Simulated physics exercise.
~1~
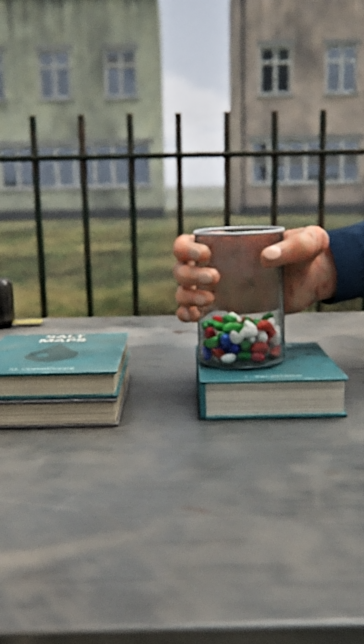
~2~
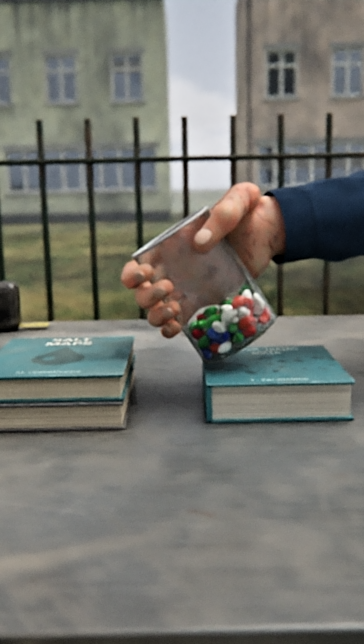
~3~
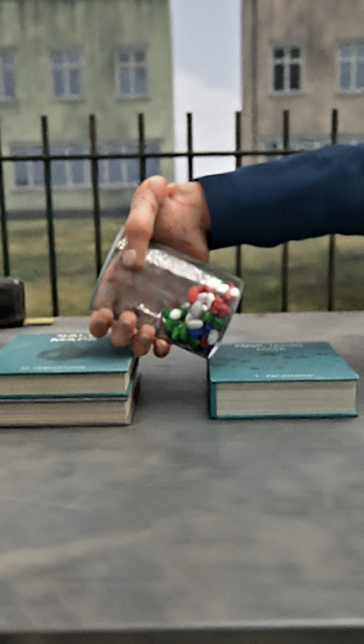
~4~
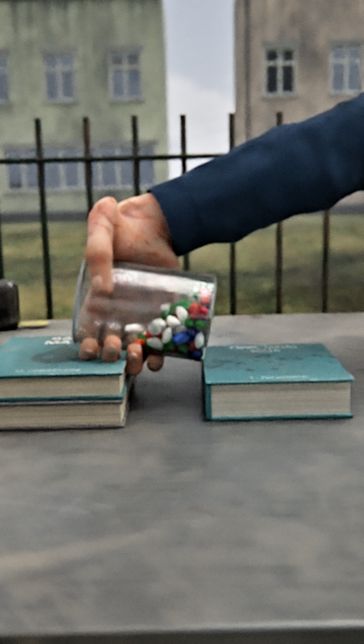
Hand tilting an open glass of colourful pieces leftwards off a teal book onto its side by a book pile, nothing spilling.
